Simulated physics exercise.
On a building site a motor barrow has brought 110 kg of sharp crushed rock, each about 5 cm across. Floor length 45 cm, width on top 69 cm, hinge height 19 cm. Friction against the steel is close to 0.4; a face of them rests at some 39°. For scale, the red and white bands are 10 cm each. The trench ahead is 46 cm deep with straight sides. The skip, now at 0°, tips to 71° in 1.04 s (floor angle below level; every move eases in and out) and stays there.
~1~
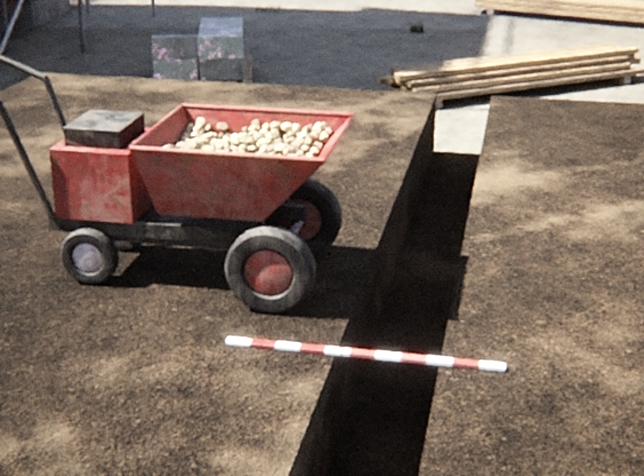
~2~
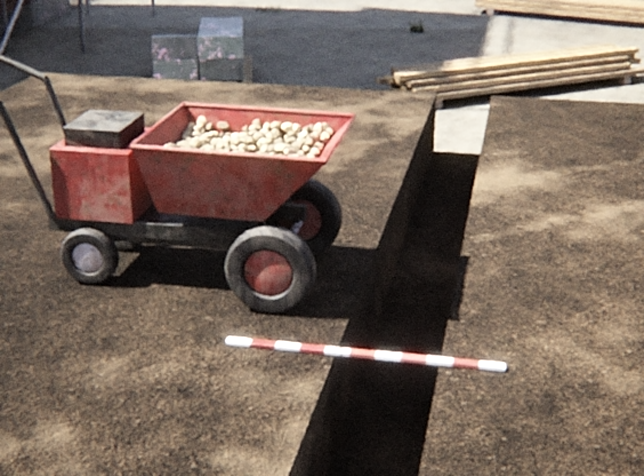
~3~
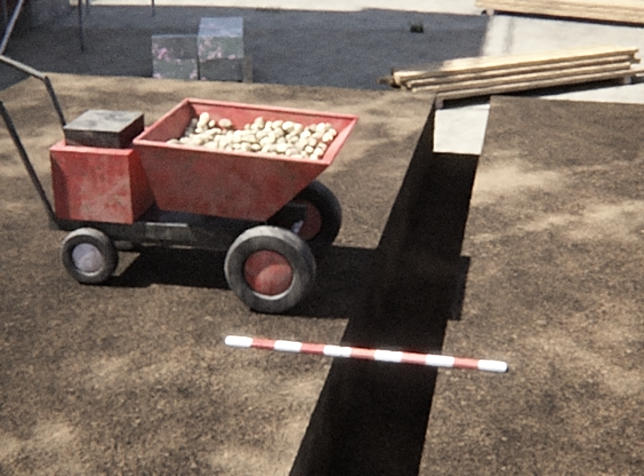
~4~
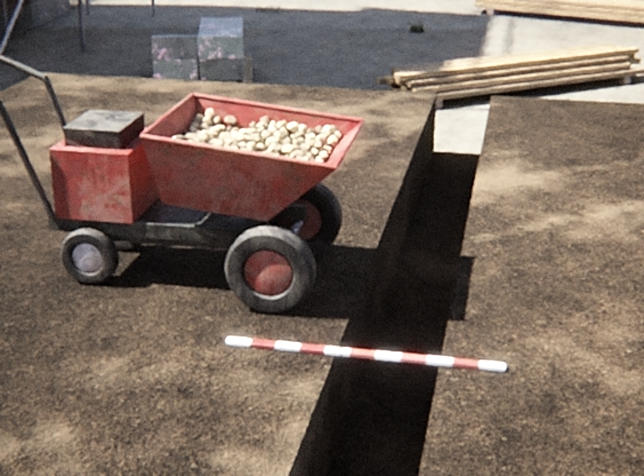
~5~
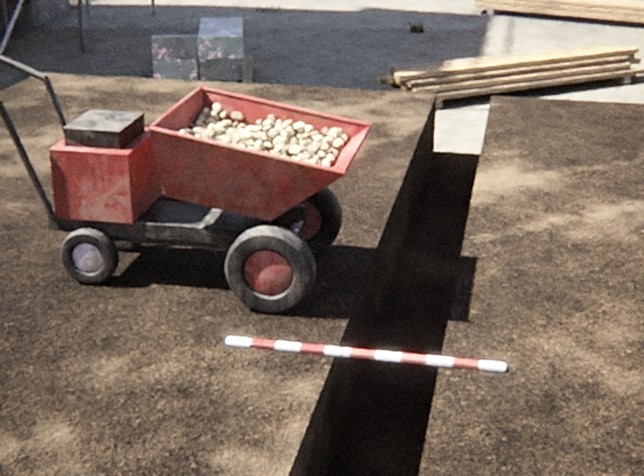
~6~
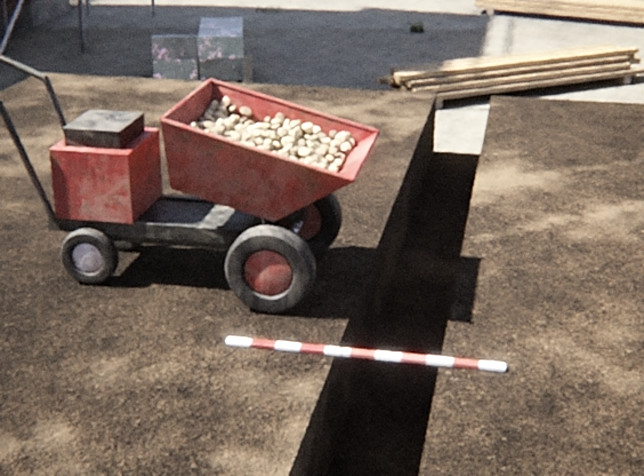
The footage shows a red motor barrow loaded with pale stones beside a dark trench crossed by a red and white striped pole. Its skip slowly tilts forward to the right, the rear rising while the wheels stay still.
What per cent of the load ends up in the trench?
Close to 79 in a hundred.
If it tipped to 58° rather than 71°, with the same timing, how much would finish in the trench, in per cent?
It would be near 30 per cent.
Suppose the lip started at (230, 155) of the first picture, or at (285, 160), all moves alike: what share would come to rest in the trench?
First some 55, then 100 per cent.
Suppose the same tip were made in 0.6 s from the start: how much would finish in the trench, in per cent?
In that case some 65 per cent.
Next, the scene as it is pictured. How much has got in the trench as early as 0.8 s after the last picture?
Some 20 per cent.
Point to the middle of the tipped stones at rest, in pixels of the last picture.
Around (429, 366).
Then, 0.5 s after the last picture the floor is at 60°, 100 % in the skip; the foremost stones are at (398, 232).
Then, 0.8 s after the last picture the floor is at 71°, 78 % in the skip, 19 % in the trench, 4 % past the trench; the foremost stones are at (470, 302).
Then, 1.2 s after the last picture the floor is at 71°, 33 % in the skip, 46 % in the trench, 21 % past the trench; the foremost stones are at (560, 309).
Then, 3.1 s after the last picture the floor is at 71°, 0 % in the skip, 79 % in the trench, 21 % past the trench; the foremost stones are at (579, 316).
